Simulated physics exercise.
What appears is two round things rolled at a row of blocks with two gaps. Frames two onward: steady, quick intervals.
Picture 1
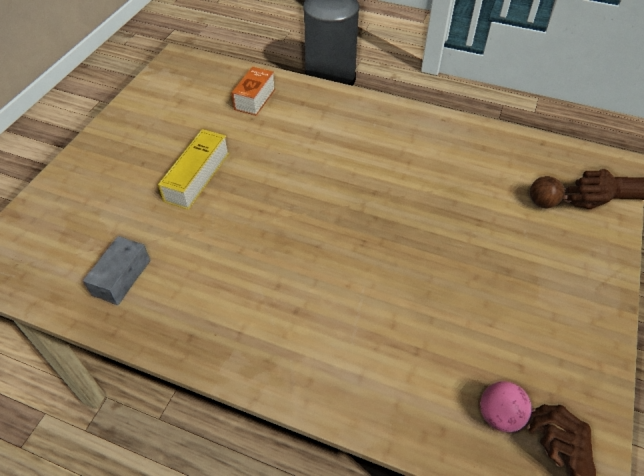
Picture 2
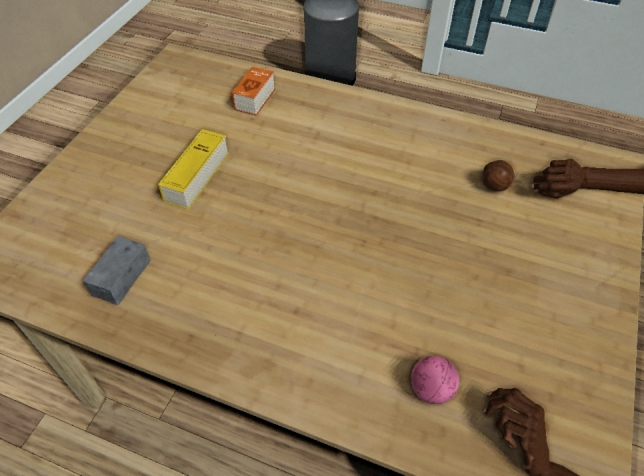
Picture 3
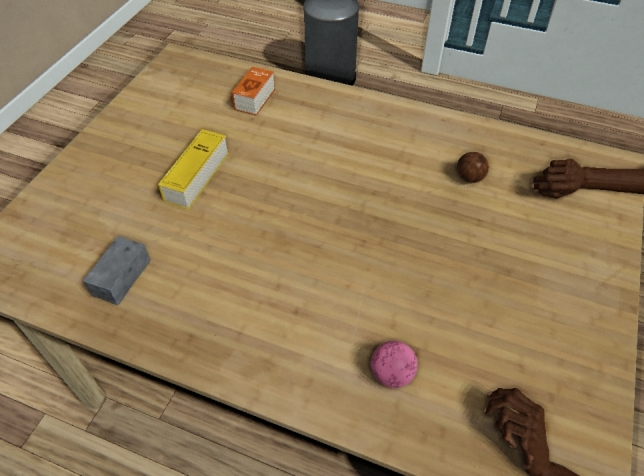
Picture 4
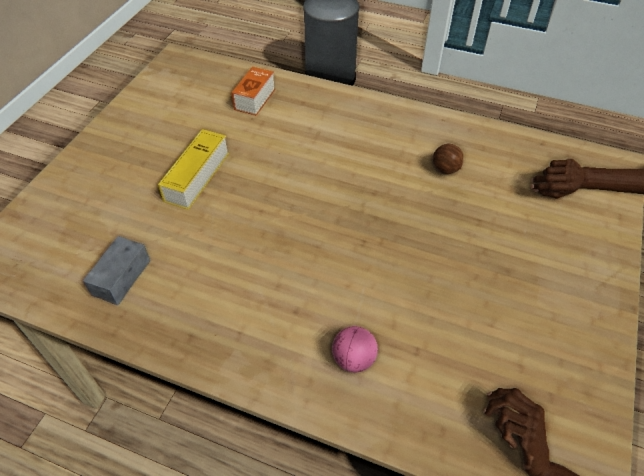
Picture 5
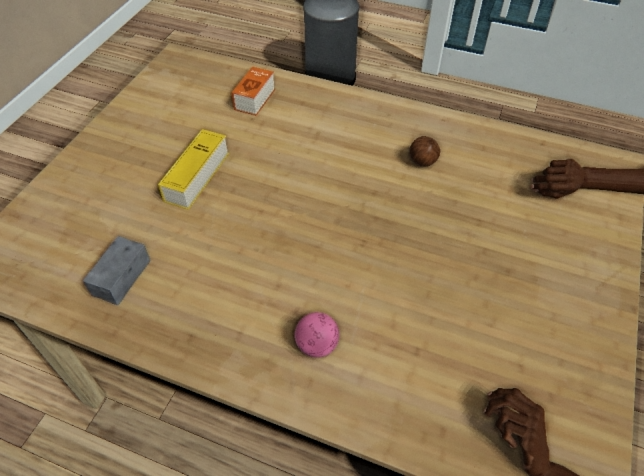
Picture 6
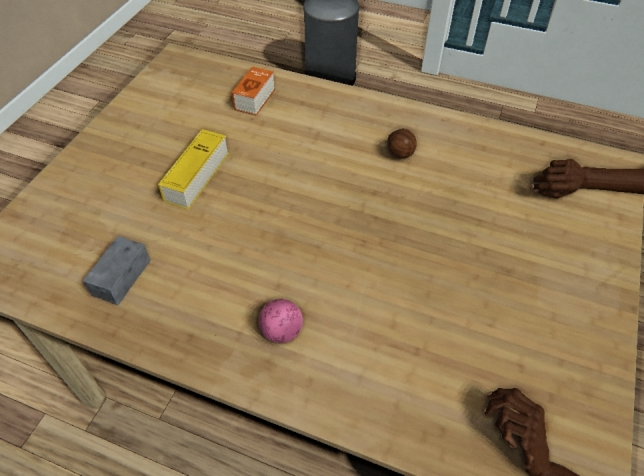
On a wooden table, two hands on the right released a small brown ball and a larger pink one, which both rolled left across the surface while the orange, yellow and grey blocks stayed still.
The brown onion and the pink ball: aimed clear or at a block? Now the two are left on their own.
Outcome: The brown onion does not get through; the pink ball does not get through.
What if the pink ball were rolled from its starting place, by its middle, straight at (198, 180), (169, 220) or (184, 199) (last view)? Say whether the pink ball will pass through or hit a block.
First it meets a block, next it finds the opening, and last it meets a block.
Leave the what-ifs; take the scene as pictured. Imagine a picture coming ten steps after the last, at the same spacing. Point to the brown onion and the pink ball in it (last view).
Estimated centres: First approx. (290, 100), second approx. (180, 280).
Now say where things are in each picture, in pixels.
In the first picture, brown onion (547, 192) under the hand; pink ball (506, 406) under the hand; yellow book (196, 168).
In the second picture, brown onion (498, 176); pink ball (435, 380).
In the third picture, brown onion (473, 167); pink ball (394, 364).
In the fourth picture, brown onion (448, 159); pink ball (355, 349).
In the fifth picture, brown onion (424, 151); pink ball (317, 335).
In the sixth picture, brown onion (402, 144); pink ball (281, 321); grey brick (118, 270).
Then, 0.34 s later than the last frame, brown onion heading on near (283, 104); pink ball coming back near (165, 275).
When it is over, the brown onion hits a block; the pink ball hits a block.
